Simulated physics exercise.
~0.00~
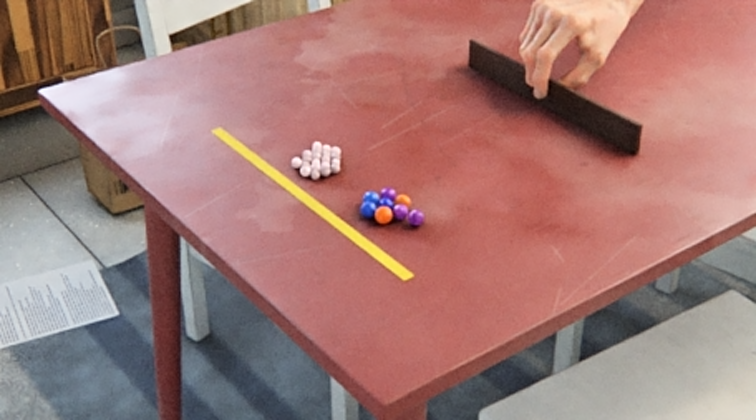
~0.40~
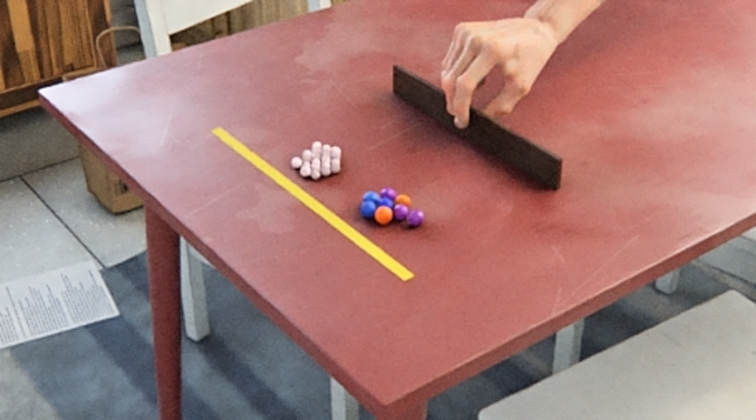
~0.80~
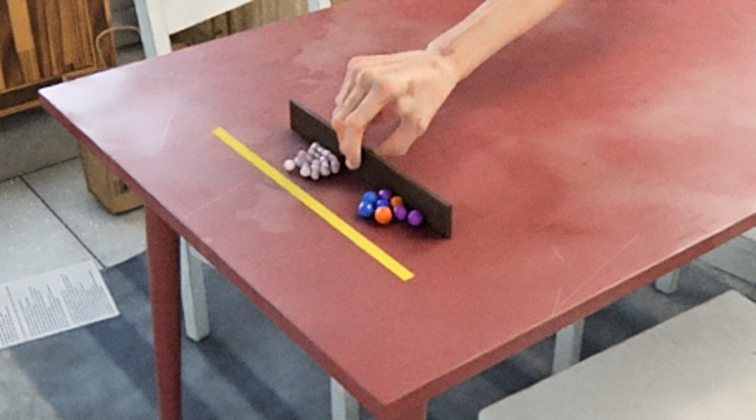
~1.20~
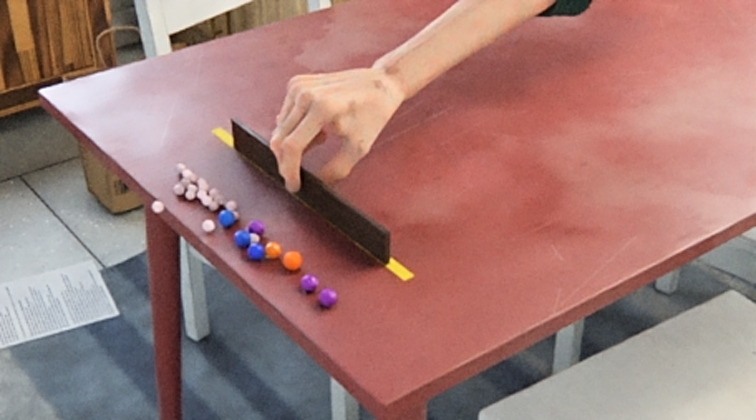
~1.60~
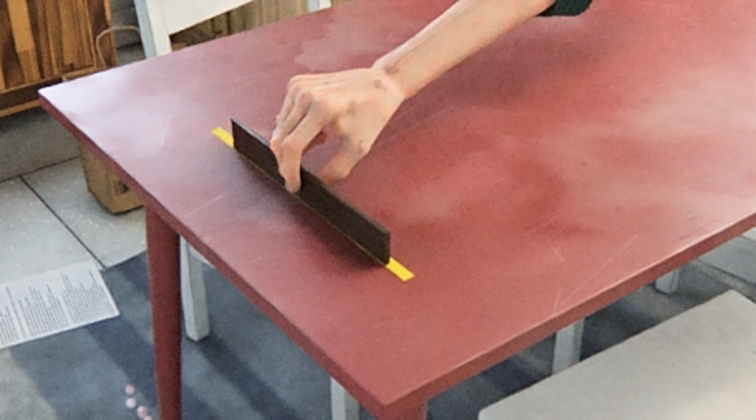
A hand slid a dark strip of wood leftward across a red table, pushing small pale and colorful balls past a line of yellow tape. The strip stopped at the tape, but the balls kept rolling until all had gone over the table's edge.
